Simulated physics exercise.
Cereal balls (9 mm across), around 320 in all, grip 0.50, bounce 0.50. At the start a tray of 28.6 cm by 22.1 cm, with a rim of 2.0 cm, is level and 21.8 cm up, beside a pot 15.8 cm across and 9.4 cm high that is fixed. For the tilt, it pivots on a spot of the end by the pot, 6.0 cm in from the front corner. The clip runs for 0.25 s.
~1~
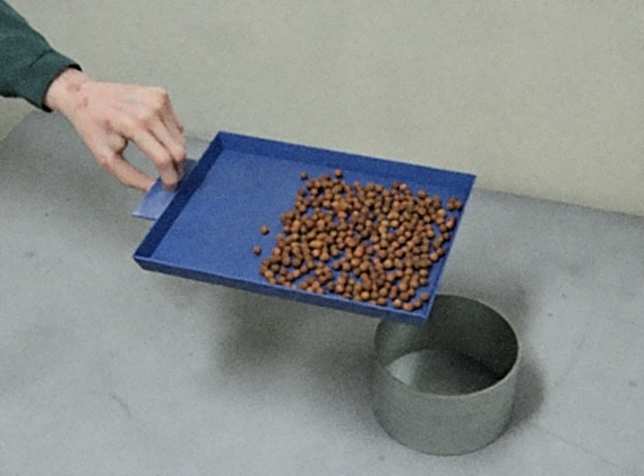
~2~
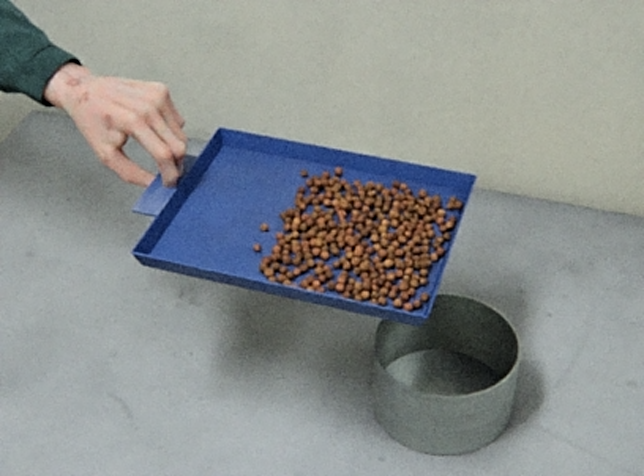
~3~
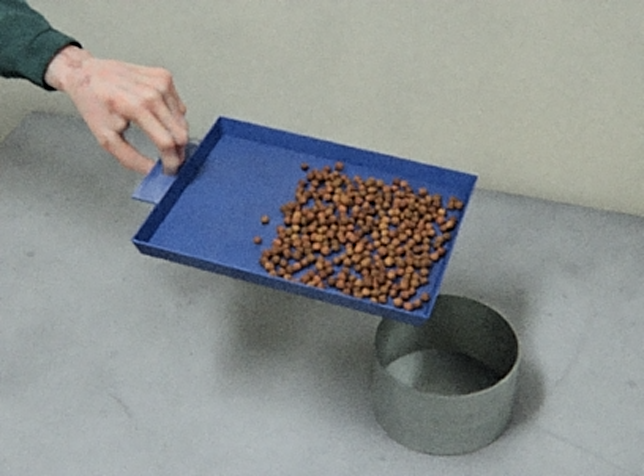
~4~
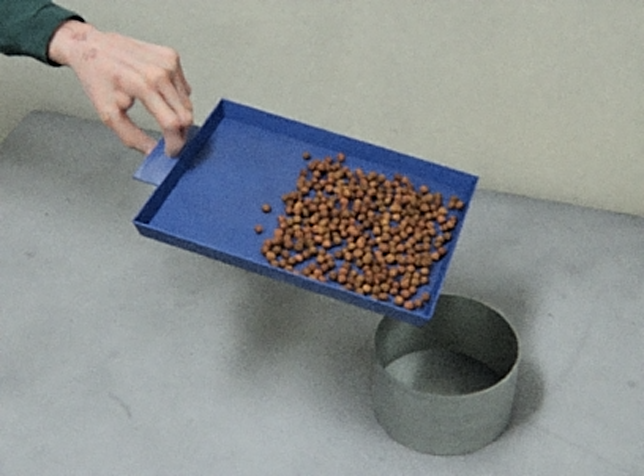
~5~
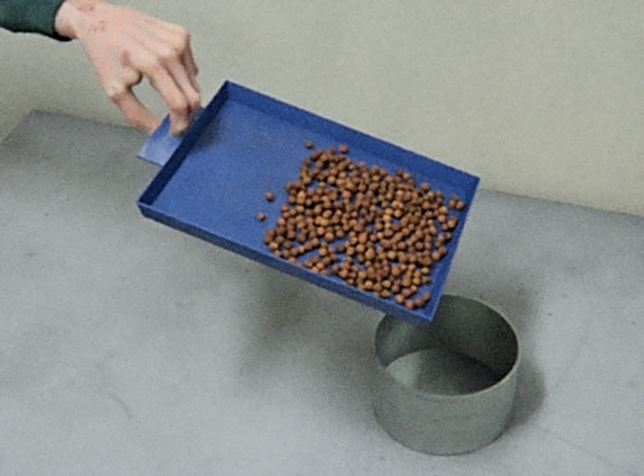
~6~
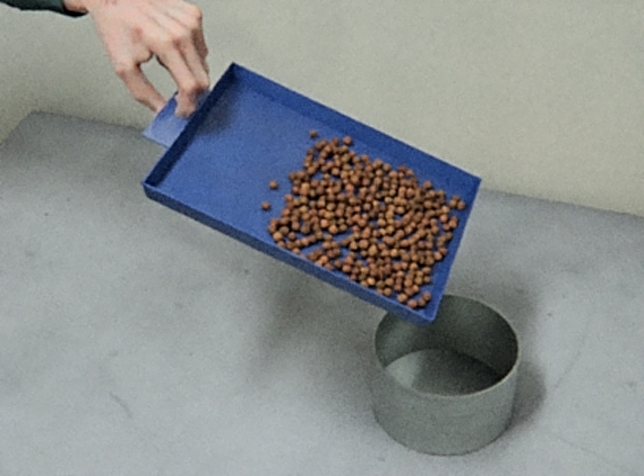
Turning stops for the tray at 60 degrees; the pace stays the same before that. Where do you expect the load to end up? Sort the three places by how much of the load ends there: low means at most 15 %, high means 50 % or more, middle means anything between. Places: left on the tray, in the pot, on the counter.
Tray - high, pot - low, counter - low.
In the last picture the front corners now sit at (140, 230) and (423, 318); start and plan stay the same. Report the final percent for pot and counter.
Pot 0; counter 15.
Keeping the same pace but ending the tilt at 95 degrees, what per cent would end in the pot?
Result: Close to 40 %.
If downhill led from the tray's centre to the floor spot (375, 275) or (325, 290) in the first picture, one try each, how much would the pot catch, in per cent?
First try: About 0 percent; second try: About 0 percent.
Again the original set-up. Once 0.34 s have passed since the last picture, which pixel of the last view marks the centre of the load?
Expected load position: Near (422, 214).
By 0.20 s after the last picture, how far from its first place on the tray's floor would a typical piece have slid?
It has moved some 2 cm from its start.
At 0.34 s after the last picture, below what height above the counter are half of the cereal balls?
About 26 cm.
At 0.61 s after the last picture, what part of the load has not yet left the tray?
95%, roughly.
Then, 0.20 s after the last picture, tilt 40 degrees; the tray holds 100 %, the pot 0 %.
Then, 0.34 s after the last picture, tilt 54 degrees; the tray holds 100 %, the pot 0 %.
Then, 0.61 s after the last picture, tilt 60 degrees; the tray holds 95 %, the pot 0 %.
In the end, tray 95 %, pot 0 %, counter 5 %.
